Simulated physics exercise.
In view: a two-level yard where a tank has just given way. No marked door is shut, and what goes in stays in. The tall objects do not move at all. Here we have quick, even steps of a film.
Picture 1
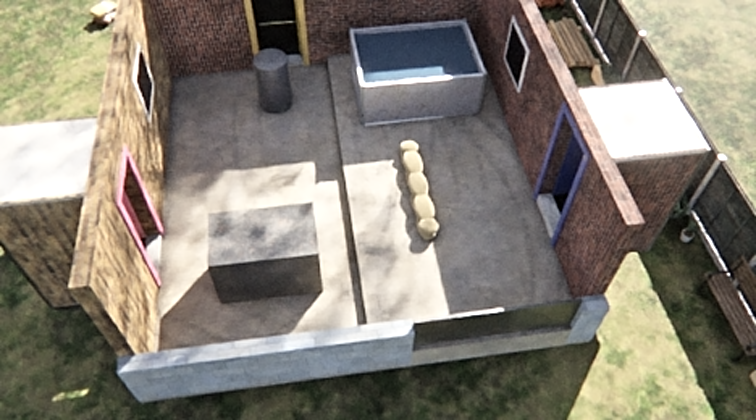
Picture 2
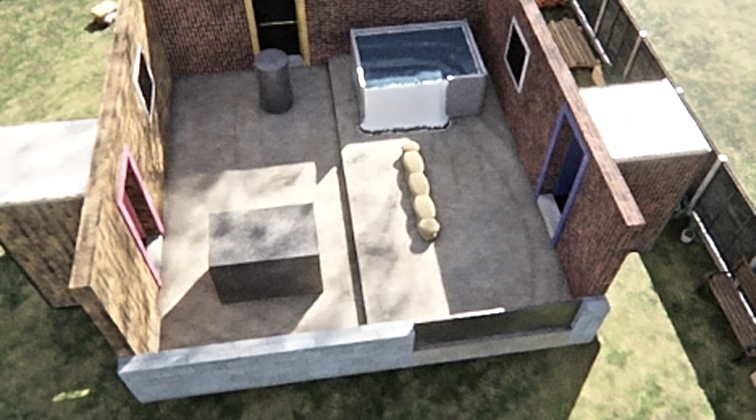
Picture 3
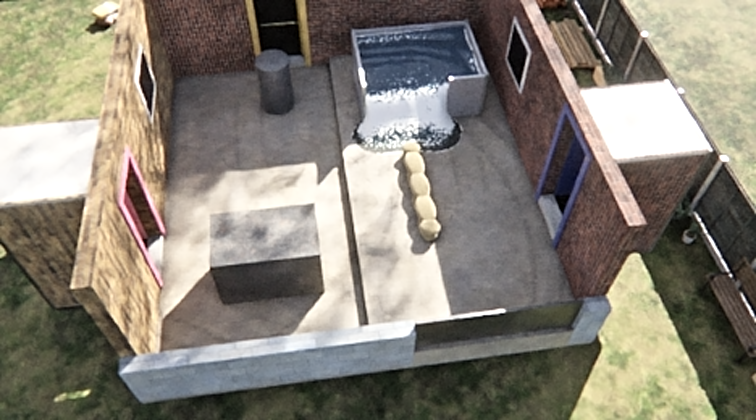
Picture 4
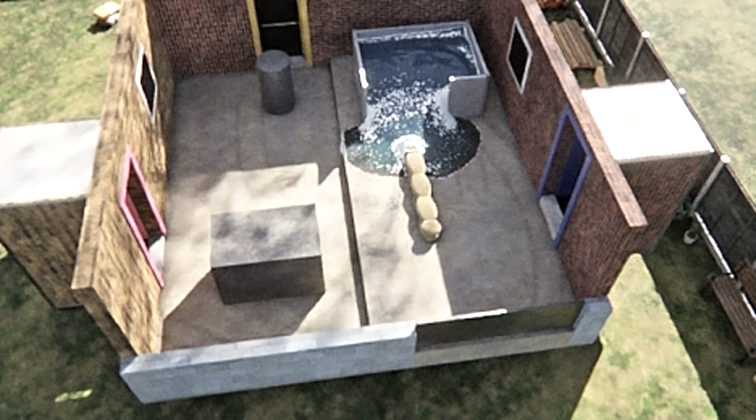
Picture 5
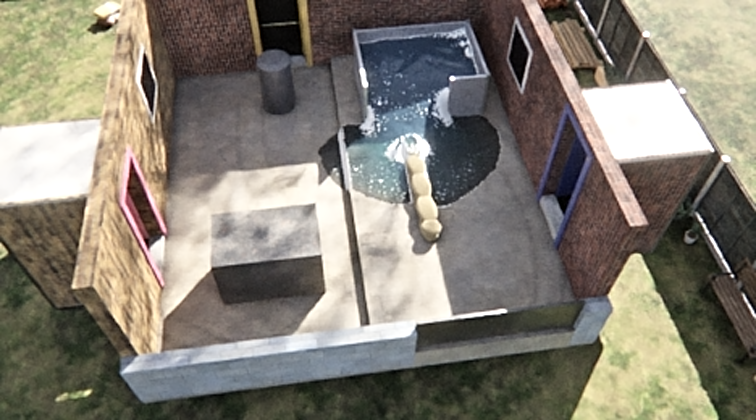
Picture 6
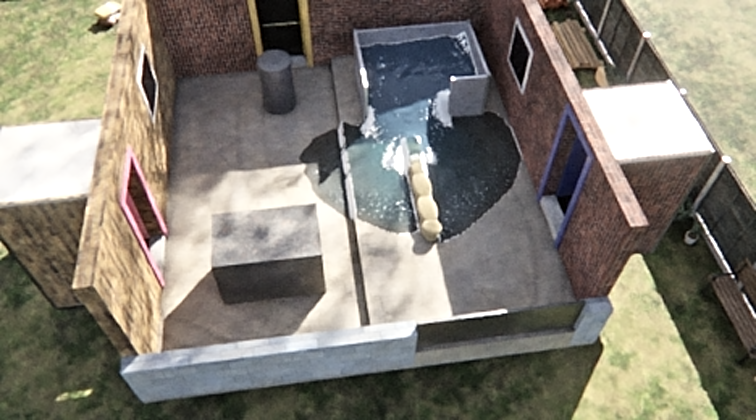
In this clip, still water sits in a raised tank inside a brick-walled yard, then pours through a gap in its front, spreading across the paved floor around a row of rounded tan objects and onto the left side.
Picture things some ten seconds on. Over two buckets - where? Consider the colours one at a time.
Pink door over two; yellow door under or at two; blue door under or at two.
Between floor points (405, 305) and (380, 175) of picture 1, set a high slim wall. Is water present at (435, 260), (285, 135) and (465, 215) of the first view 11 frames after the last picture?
Outcome per location, in sequence: Soaking, unsoaked, soaking.
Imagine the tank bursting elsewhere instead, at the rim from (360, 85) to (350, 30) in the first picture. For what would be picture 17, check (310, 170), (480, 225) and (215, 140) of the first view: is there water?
The three spots, in order, are inundated, spared and inundated.
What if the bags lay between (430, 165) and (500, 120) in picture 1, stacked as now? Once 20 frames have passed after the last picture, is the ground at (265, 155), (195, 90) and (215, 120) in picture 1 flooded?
Taking them as given, you'd find unwetted, unwetted and unwetted.
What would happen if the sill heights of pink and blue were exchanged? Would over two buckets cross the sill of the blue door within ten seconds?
With the sills swapped, I'd say the blue door breaks the cap.
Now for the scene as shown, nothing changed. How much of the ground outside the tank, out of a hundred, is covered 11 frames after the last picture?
I'd estimate some 55 per cent.
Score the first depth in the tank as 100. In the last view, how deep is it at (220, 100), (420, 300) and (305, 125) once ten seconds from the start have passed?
Respectively 14, 6 and 10 per cent.
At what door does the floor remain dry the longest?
My pick is the one in yellow.
A moment on, water covers 45 % of the floor; the pink door not reached, the yellow door not reached, the blue door wet at the sill, nothing in.
Next, water covers 55 % of the floor; the pink door wet at the sill, nothing in, the yellow door not reached, the blue door under two buckets in.
Then, water covers 70 % of the floor; the pink door far over two buckets in, the yellow door not reached, the blue door under two buckets in.
Later, water covers 80 % of the floor; the pink door far over two buckets in, the yellow door not reached, the blue door under two buckets in.
In the end, water covers 95 % of the floor; the pink door far over two buckets in, the yellow door wet at the sill, nothing in, the blue door under two buckets in.
